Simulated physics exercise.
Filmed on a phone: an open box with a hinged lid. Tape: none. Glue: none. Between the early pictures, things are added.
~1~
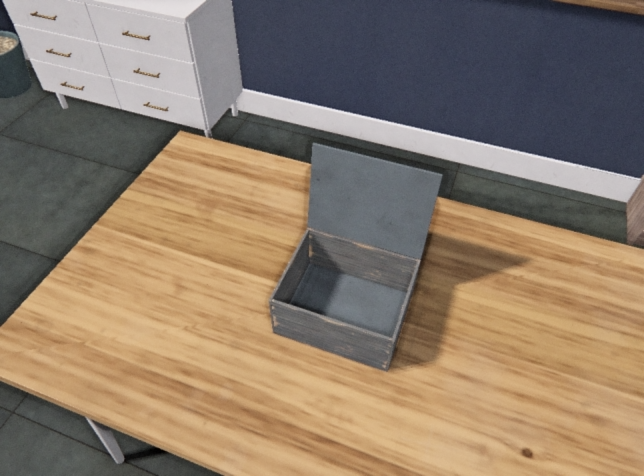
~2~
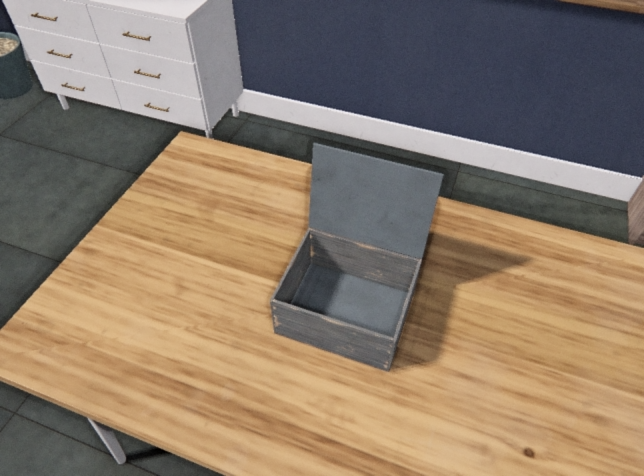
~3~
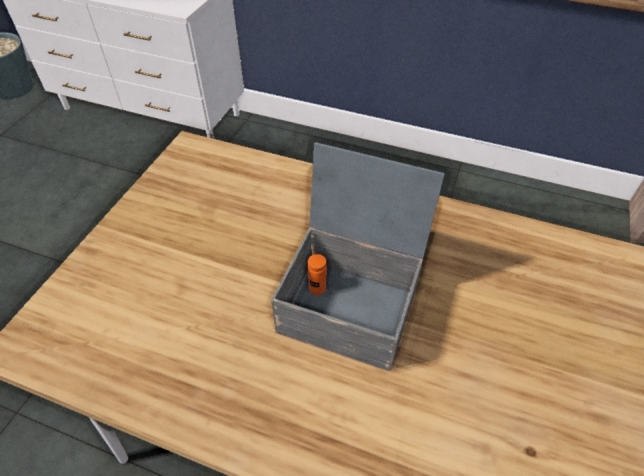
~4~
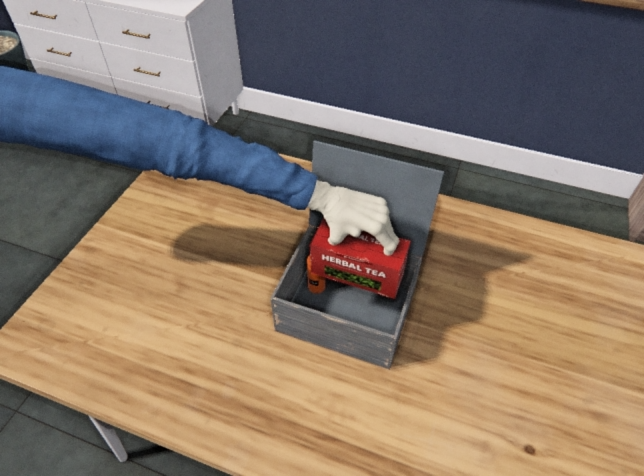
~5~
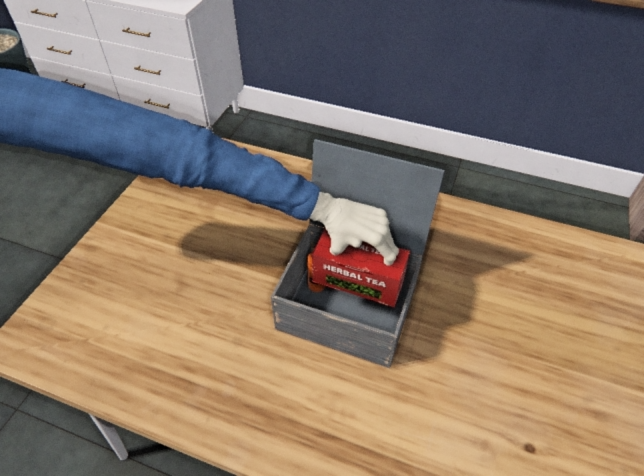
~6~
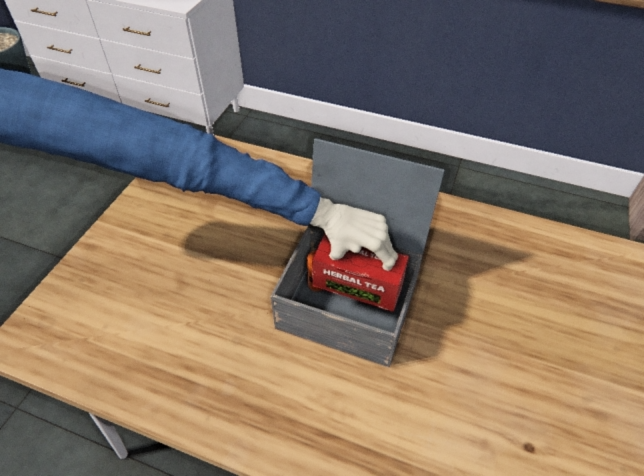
A gloved hand lowers a red herbal tea carton into the open gray box after an orange shaker appears inside.
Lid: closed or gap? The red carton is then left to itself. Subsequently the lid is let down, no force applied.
Closed.
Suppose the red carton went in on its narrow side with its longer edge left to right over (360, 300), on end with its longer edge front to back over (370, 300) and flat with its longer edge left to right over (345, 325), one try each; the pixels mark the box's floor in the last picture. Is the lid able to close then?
In order, the lid fits down, then gets blocked, then fits down.
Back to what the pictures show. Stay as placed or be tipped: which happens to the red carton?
Simply put, the red carton remains unturned.
Then, 0.40 s on from there, red carton turned 20° from how it was put near (335, 296); orange shaker turned 30° from how it was put.
Then, 1.50 s on from there, lid 70° above the rim; red carton shifted about its own width near (334, 294); orange shaker shifted a little.
Then, 1.90 s on from there, lid 16° above the rim; red carton shifted about its own width near (334, 294); orange shaker shifted a little.
In the end, lid shut; moved from the start, red carton; orange shaker unmoved. At the end, from the last picture's camera, red carton near (334, 294).
